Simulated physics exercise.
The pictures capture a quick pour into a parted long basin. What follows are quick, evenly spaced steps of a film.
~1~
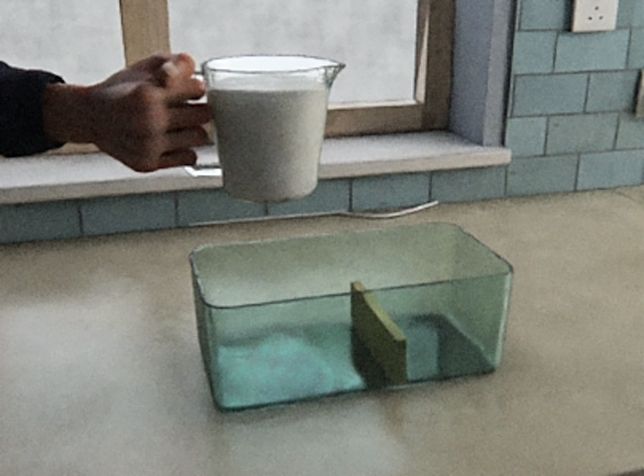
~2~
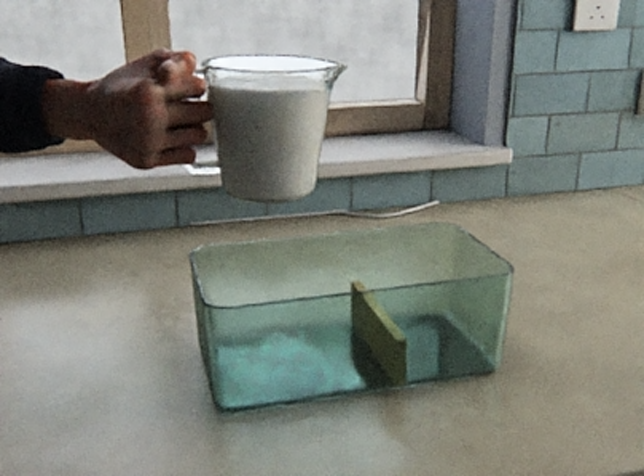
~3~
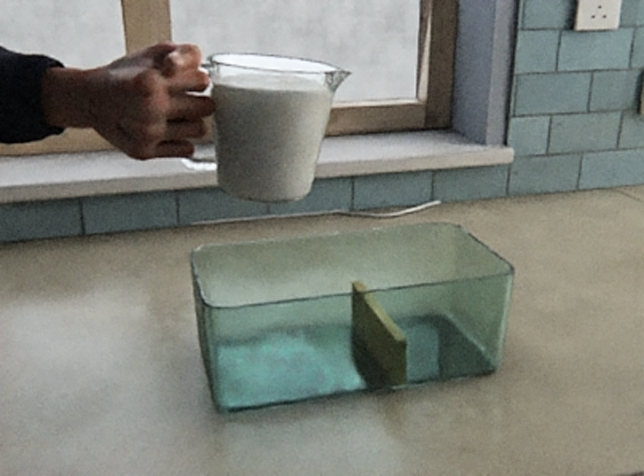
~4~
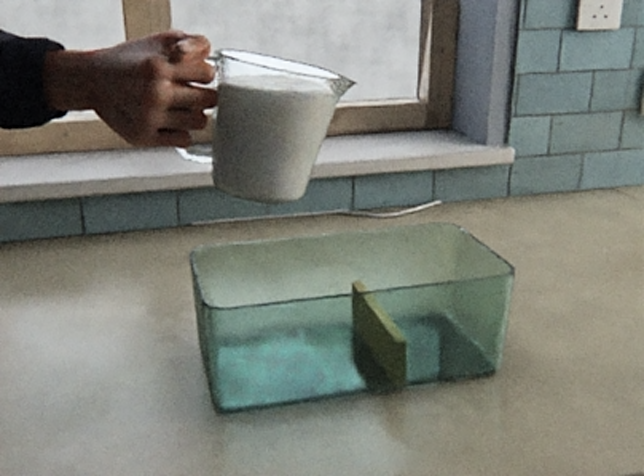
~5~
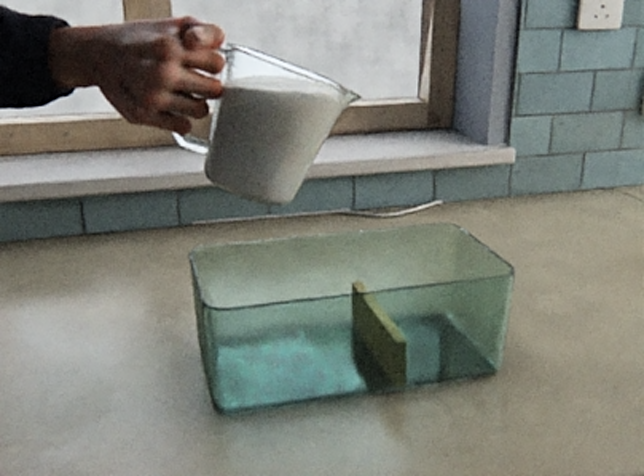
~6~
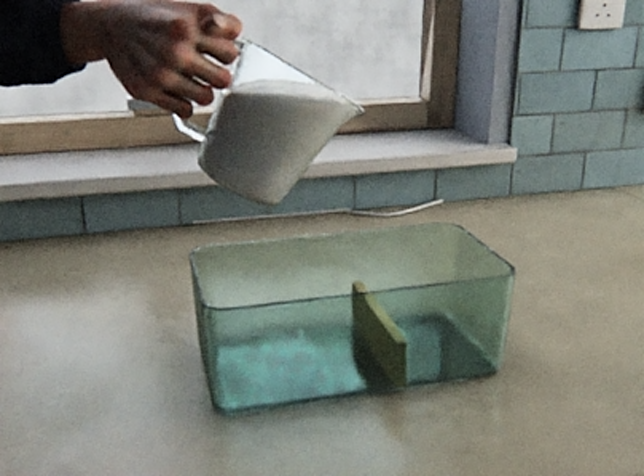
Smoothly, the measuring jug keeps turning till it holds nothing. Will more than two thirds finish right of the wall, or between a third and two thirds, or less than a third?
Right of the wall there will be more than two thirds.
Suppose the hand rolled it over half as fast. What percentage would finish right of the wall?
Roughly 85 percent.
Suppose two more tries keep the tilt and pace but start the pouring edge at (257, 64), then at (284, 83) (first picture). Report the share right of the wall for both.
It works out to around 5 % and then around 5 %.
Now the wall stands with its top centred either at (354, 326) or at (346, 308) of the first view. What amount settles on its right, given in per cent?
Note - case one near 90 %, case two near 95 %.
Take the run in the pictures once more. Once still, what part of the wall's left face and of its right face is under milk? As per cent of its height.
Left 10 per cent, right 70.
A moment on, the measuring jug is tipped on its side and 53 per cent is still to pour, 0 is left of the wall and 19 right of it.
Next, the measuring jug is tipped on its side and 14 per cent is still to pour, 5 is left of the wall and 60 right of it.
Then the measuring jug is tipped on its side and 2 per cent is still to pour, 9 is left of the wall and 80 right of it.
Later the measuring jug is tipped on its side and 0 per cent is still to pour, 12 is left of the wall and 83 right of it.
In the end 12 per cent lies left of the wall, 83 right of it and 4 outside.
